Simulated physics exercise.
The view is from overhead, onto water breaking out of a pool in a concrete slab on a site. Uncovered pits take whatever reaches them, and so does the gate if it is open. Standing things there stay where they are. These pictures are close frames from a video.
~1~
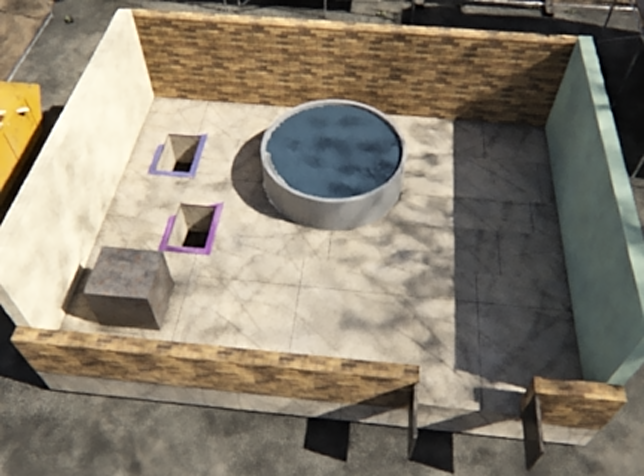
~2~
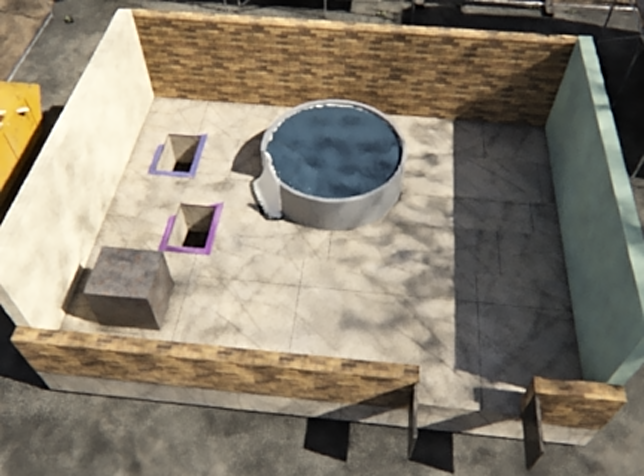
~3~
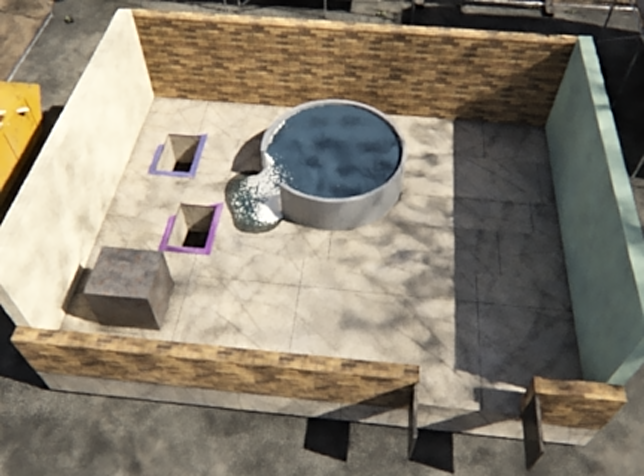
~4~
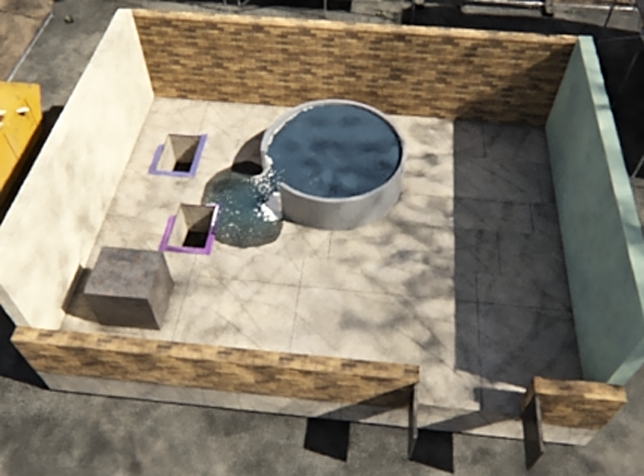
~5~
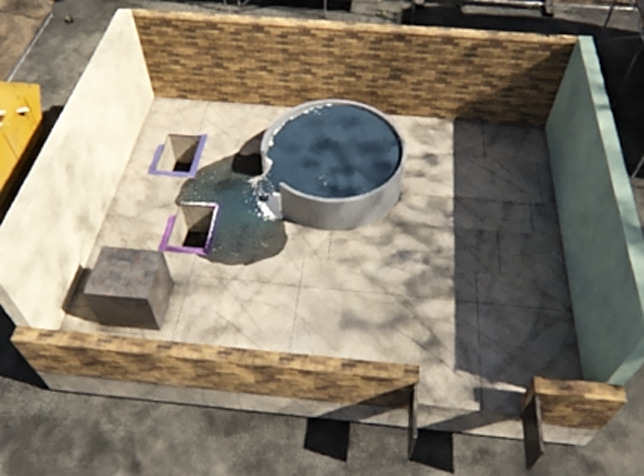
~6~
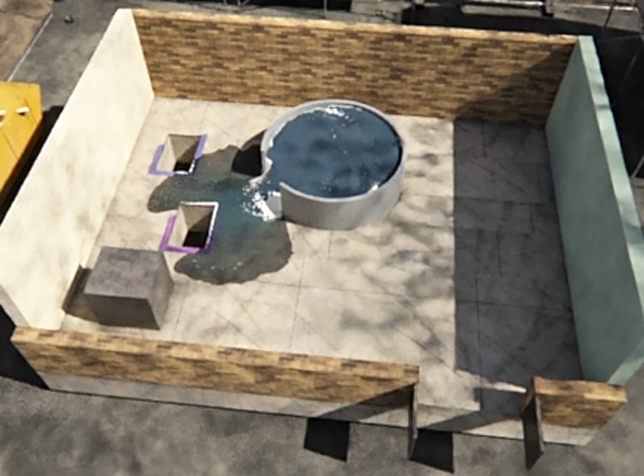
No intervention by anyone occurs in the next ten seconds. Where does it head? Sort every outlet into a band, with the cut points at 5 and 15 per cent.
Final shares: The gate under 5 %; the purple pit over 15 %; the blue pit 5 to 15 %.
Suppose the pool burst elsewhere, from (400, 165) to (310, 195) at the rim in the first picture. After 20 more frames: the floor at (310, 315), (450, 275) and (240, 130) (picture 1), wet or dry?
Well, the first is hit by the spill, the next hit by the spill, the last missed by the spill.
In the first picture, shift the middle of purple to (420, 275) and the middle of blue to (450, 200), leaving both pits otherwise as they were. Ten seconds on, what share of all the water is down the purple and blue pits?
Roughly: Purple pit 4 %, blue pit 0 %.
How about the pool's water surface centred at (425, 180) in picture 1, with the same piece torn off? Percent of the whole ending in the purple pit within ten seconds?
Estimate for the purple pit - some 25 in a hundred.
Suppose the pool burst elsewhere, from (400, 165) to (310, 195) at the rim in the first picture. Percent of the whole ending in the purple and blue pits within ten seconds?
Roughly, in per cent: Purple 4, blue 2.
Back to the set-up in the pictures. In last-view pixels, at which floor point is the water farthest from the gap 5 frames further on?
Pixel estimate: (154, 351).
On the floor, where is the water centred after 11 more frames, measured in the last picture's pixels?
Around (301, 190).
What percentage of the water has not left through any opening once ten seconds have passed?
That comes to around 50 in a hundred.
A moment on, water covers 15 % of the floor; the gate 0 %, the purple pit 8 %, the blue pit 1 %.
Next, water covers 20 % of the floor; the gate 0 %, the purple pit 14 %, the blue pit 2 %.
Then, water covers 30 % of the floor; the gate 0 %, the purple pit 21 %, the blue pit 4 %.
Later, water covers 45 % of the floor; the gate 0 %, the purple pit 31 %, the blue pit 6 %.
In the end, water covers 65 % of the floor; the gate 1 %, the purple pit 41 %, the blue pit 8 %.
